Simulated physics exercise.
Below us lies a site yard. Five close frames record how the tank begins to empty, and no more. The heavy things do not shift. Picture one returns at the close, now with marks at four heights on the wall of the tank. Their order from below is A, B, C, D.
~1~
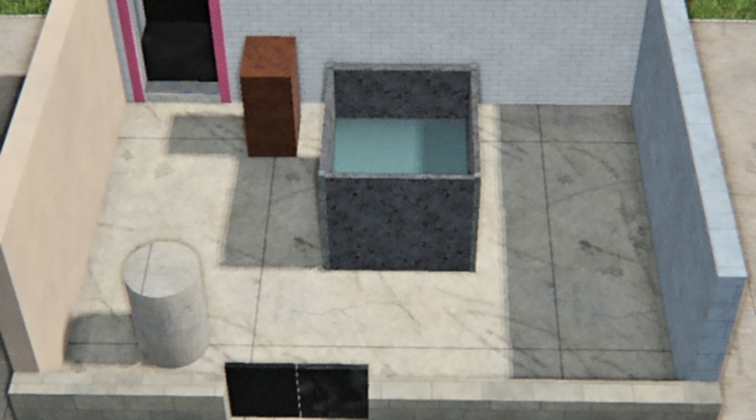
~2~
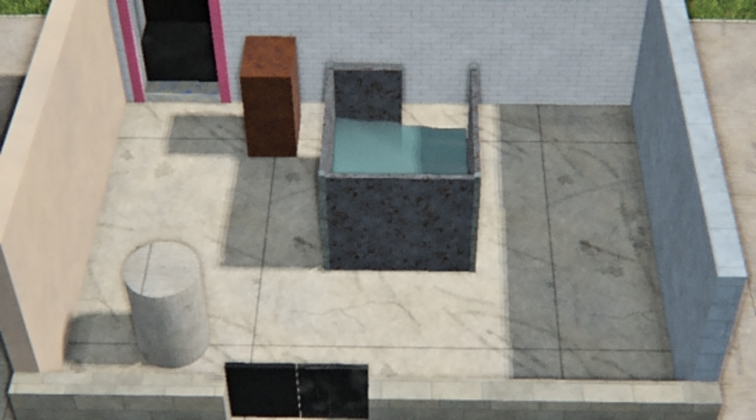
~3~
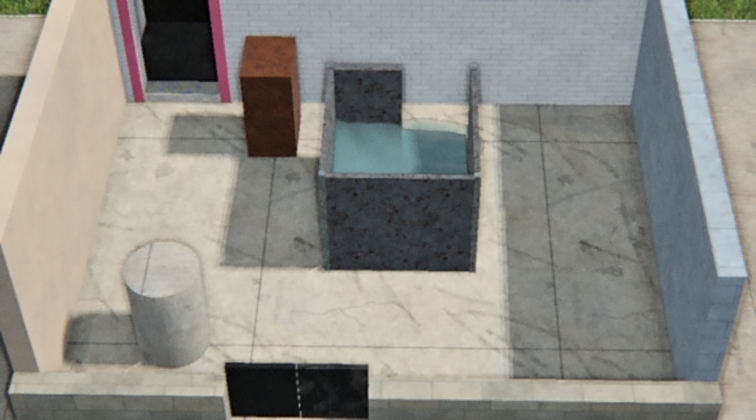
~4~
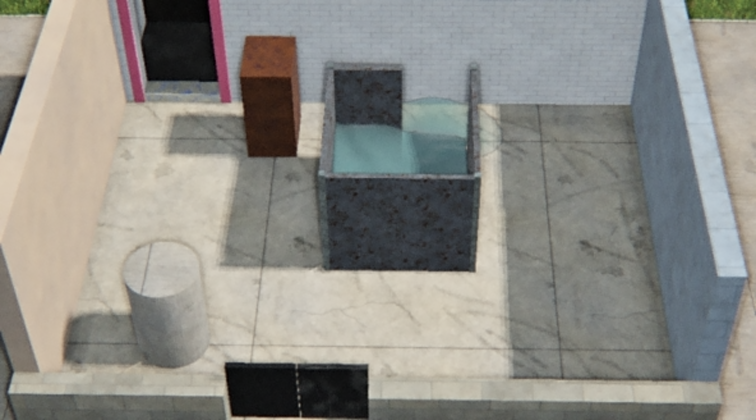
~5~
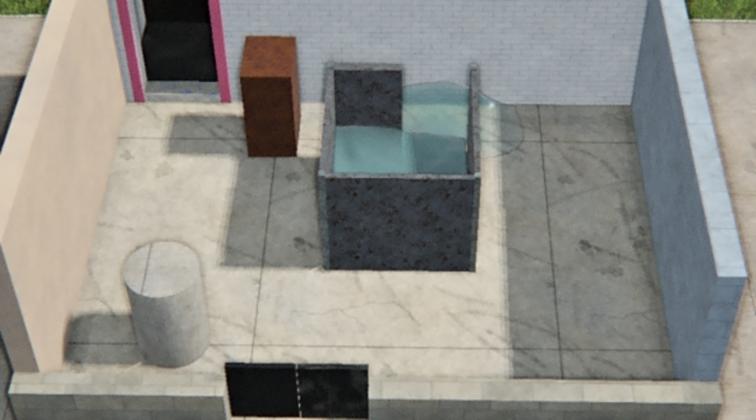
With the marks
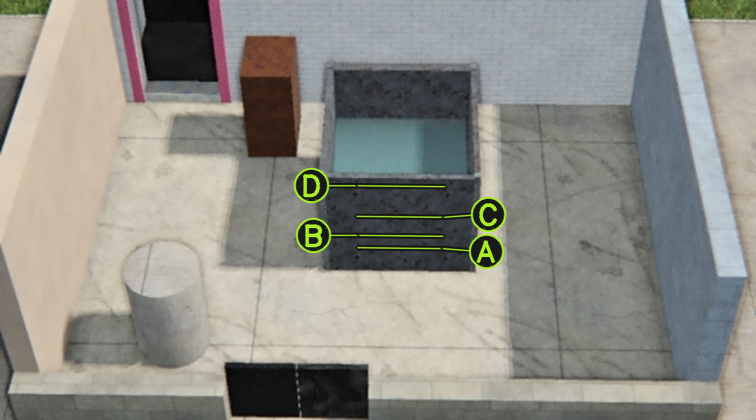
We see a walled yard with a dark, water-filled tank, a rusty-brown block and a pale cylinder. Part of the tank's back wall disappears, and water pours through the gap, spreading behind the tank and toward the right.
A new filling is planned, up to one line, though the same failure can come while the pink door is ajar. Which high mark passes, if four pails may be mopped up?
Take C.
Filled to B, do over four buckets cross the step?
No, that is safe.
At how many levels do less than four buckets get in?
Three of the four.
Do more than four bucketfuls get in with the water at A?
No, not at all.
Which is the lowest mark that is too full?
Mark D.
In lime, A at (400, 248); B at (400, 235); C at (400, 216); D at (400, 186); from the bottom up A, B, C, D.
Choosing A, nothing gets over.
Choosing B, nothing gets over.
Choosing C, a splash gets over, under a bucket.
Choosing D, about 8 bucketfuls get in.
